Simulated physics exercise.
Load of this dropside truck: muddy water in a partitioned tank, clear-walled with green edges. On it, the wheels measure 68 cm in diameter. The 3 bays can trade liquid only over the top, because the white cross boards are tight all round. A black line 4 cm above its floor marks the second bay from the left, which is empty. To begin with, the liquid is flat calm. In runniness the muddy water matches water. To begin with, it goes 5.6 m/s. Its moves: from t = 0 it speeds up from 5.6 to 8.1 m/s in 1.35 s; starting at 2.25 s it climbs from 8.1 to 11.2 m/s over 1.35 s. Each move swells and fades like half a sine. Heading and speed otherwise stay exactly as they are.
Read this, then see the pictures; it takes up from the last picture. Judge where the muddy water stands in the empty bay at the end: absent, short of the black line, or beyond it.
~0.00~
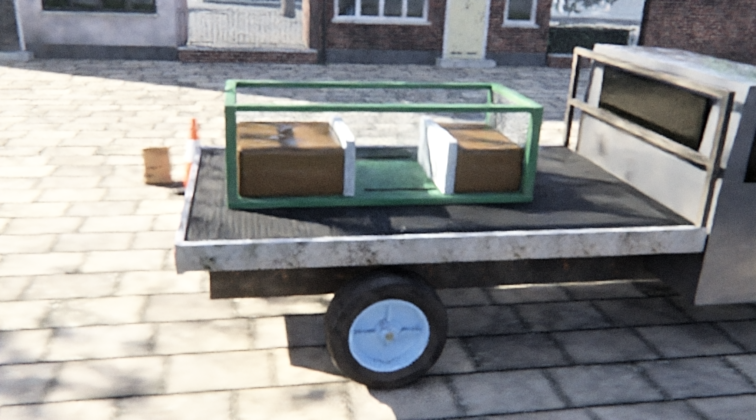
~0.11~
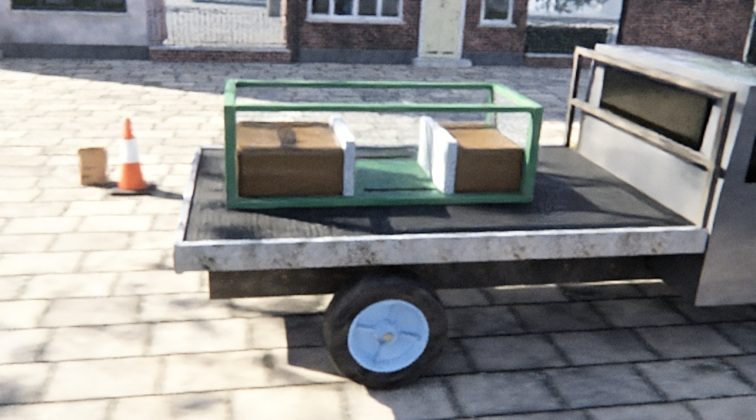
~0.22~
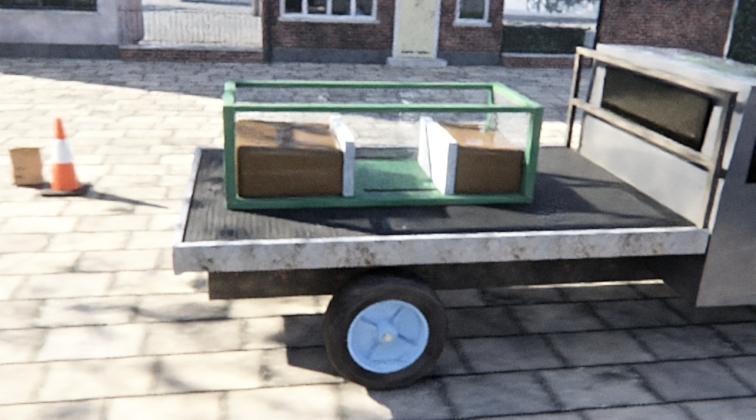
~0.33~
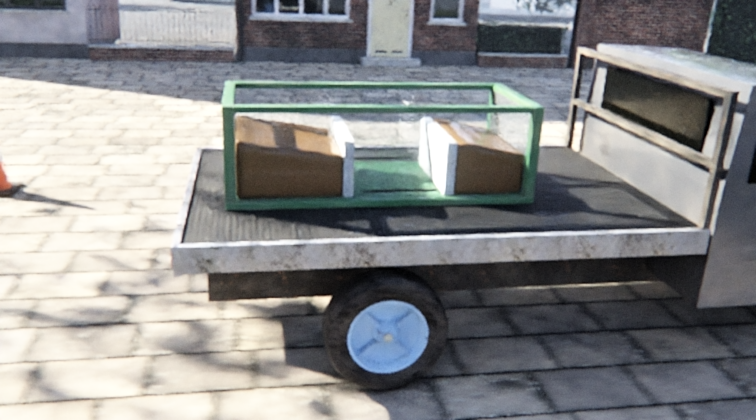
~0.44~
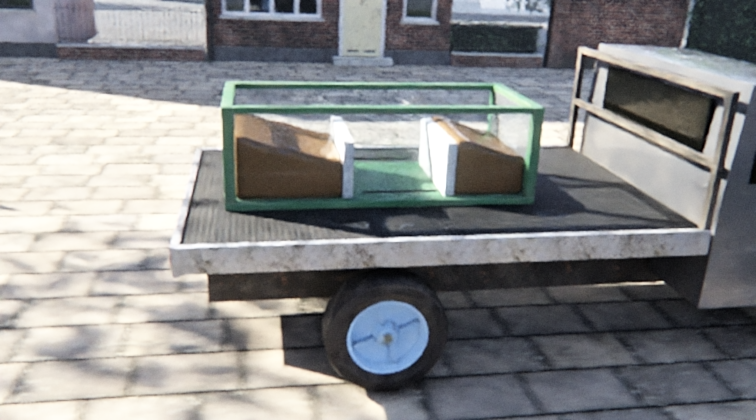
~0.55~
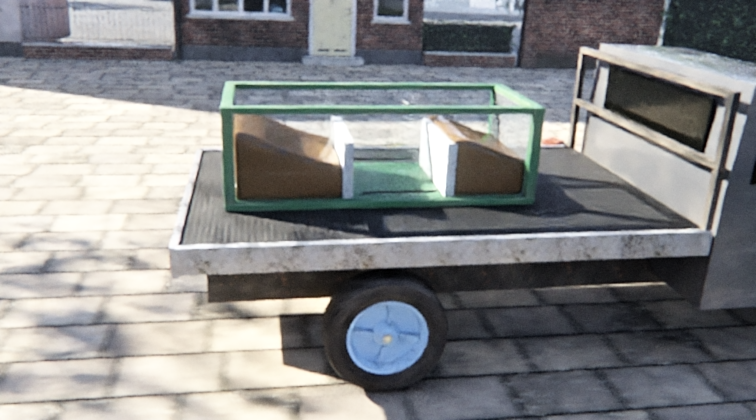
Short of the black line.
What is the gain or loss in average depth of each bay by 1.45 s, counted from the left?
The first shifts by 0 cm, the second rises 1 cm and the third falls 1 cm.
By 1.45 s the mean depths from the left are 29, 1, 28 cm.
By 2.75 s the mean depths from the left are 29, 1, 27 cm.
By 4.15 s the mean depths from the left are 29, 2, 26 cm.
By 6.59 s the mean depths from the left are 29, 2, 26 cm.
